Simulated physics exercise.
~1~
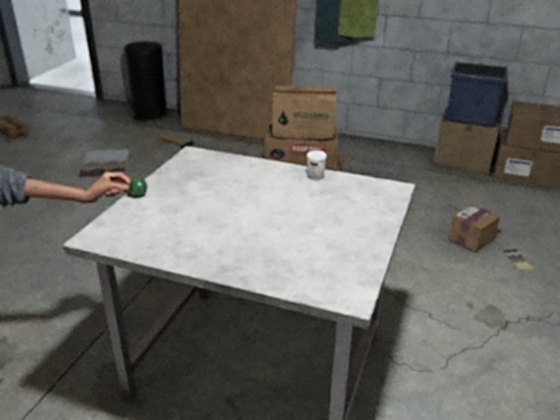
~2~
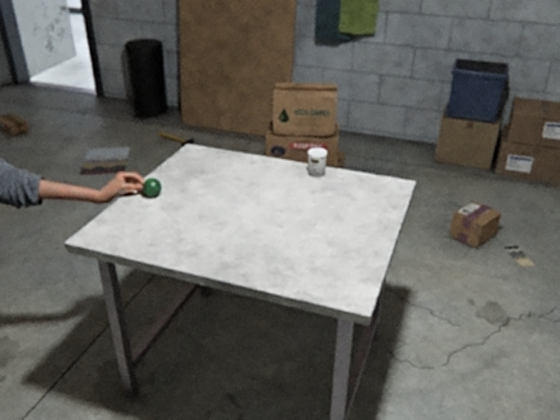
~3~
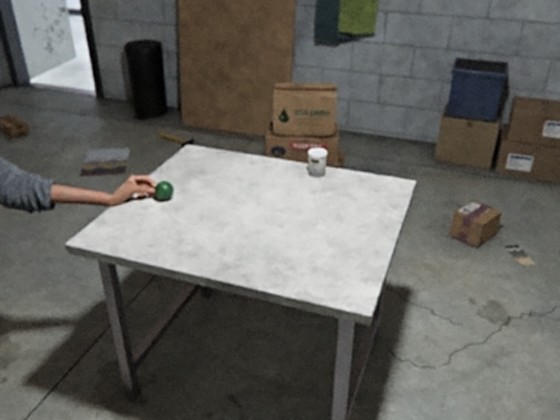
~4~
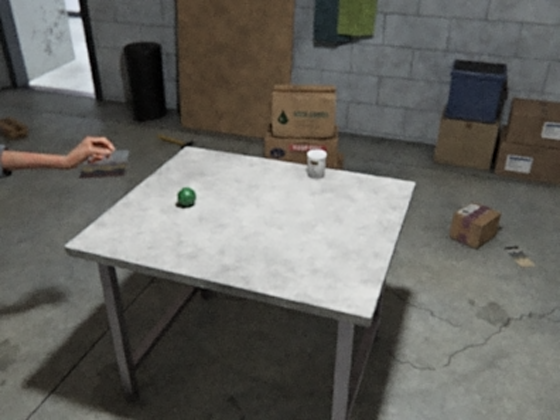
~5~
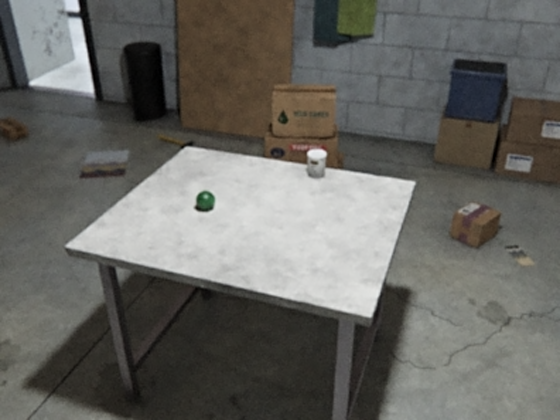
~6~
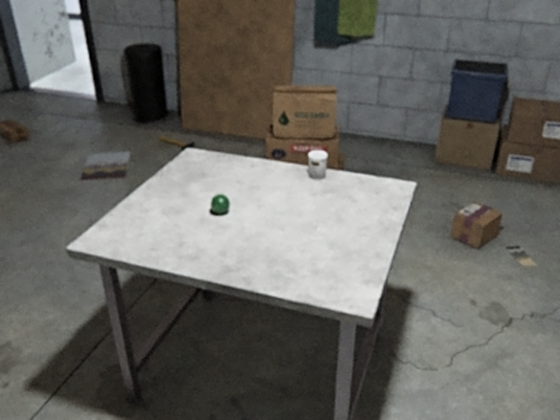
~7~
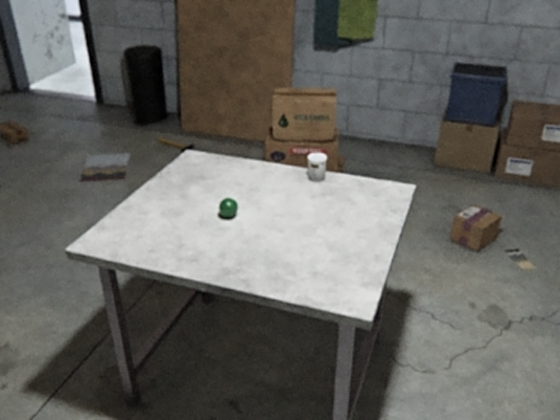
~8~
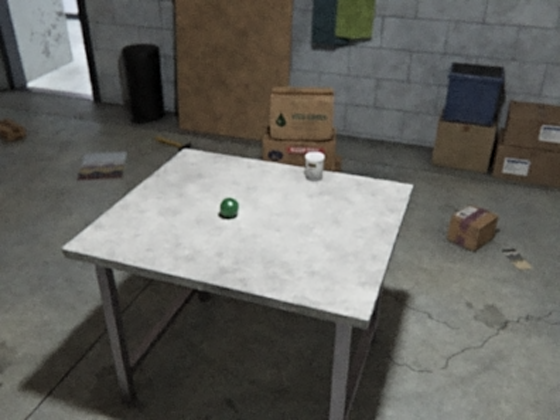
A green apple was pushed by a hand onto a pale table from the left edge, then rolled on to the right after the hand let go and drew back, slowing to rest on the tabletop while a white tin stayed put.
